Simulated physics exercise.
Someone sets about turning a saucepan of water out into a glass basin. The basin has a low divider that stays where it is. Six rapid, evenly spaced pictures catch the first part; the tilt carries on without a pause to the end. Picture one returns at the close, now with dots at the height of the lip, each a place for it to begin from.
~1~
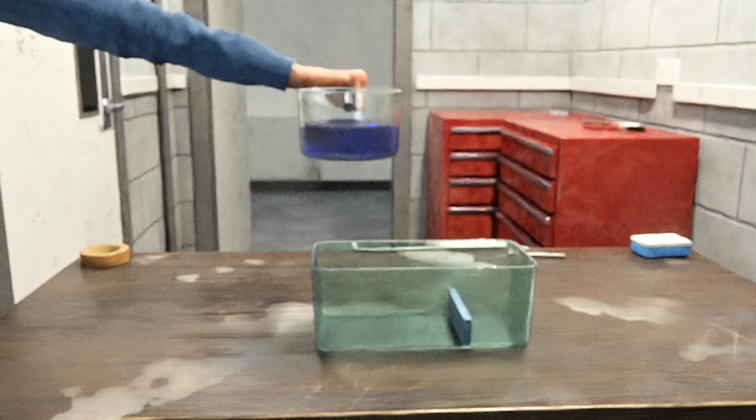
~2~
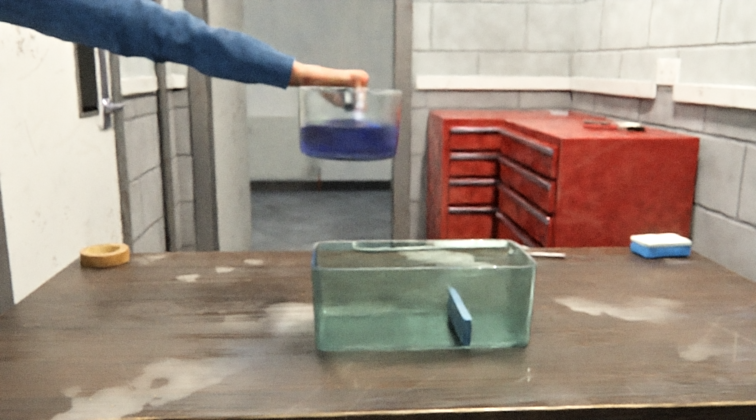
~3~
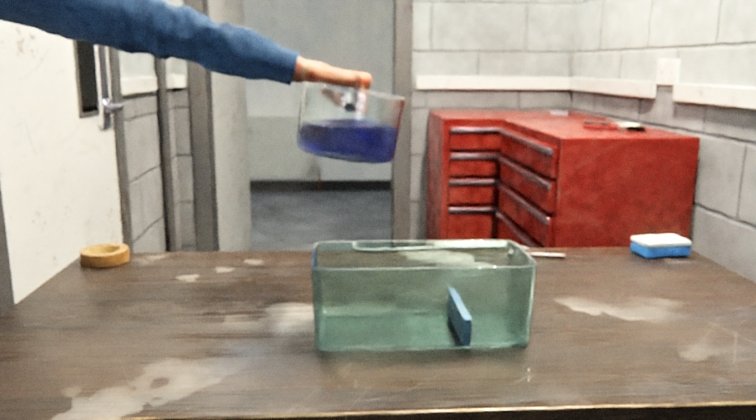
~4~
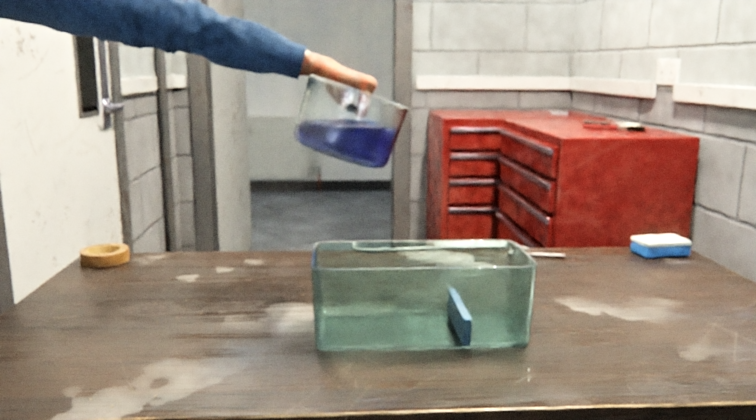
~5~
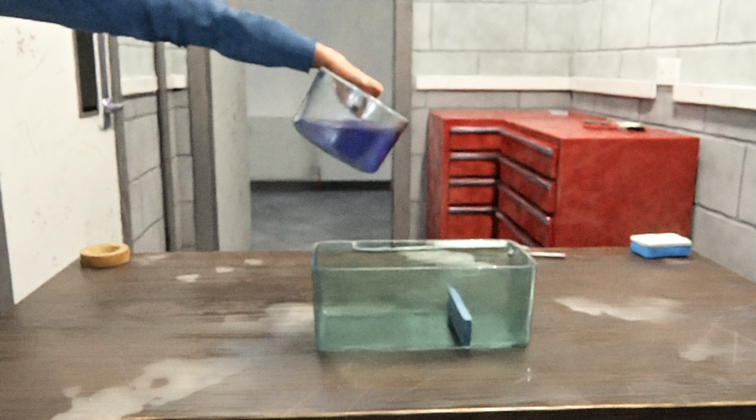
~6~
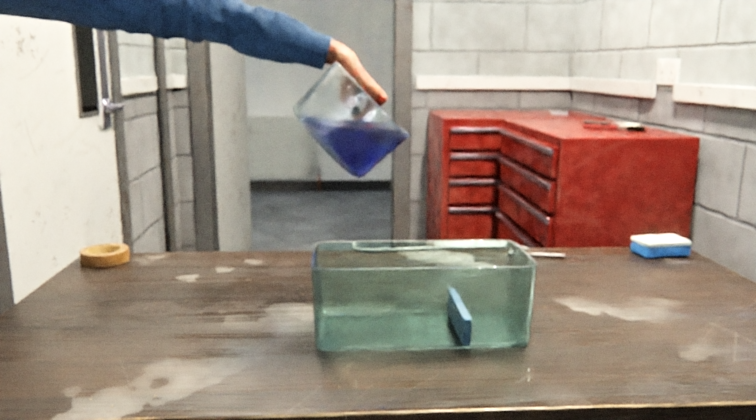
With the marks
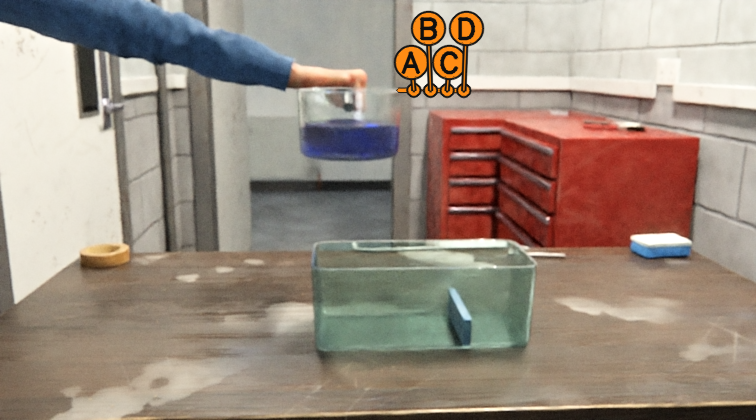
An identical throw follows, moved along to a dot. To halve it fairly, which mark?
B works best here.
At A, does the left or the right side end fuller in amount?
More ends on the left.
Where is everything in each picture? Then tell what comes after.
Upright, lip at (398, 90); basin from (315, 349) to (529, 344); top of the wall at (459, 303); nothing has left yet.
Tipped about 2°, lip at (400, 92); nothing has left yet.
Tipped about 8°, lip at (402, 97); nothing has left yet.
Tipped about 18°, lip at (406, 107); nothing has left yet.
Tipped about 31°, lip at (407, 120); nothing has left yet.
Tipped about 46°, lip at (405, 135); water is over the lip, down to (405, 135).
On the marked copy, A at (413, 90); B at (430, 90); C at (447, 90); D at (463, 90).
For dot A, about 72 % ends left of the wall and 26 % right of it.
For dot B, about 53 % ends left of the wall and 45 % right of it.
For dot C, about 35 % ends left of the wall and 63 % right of it.
For dot D, about 27 % ends left of the wall and 70 % right of it; 4 % is lost outside.
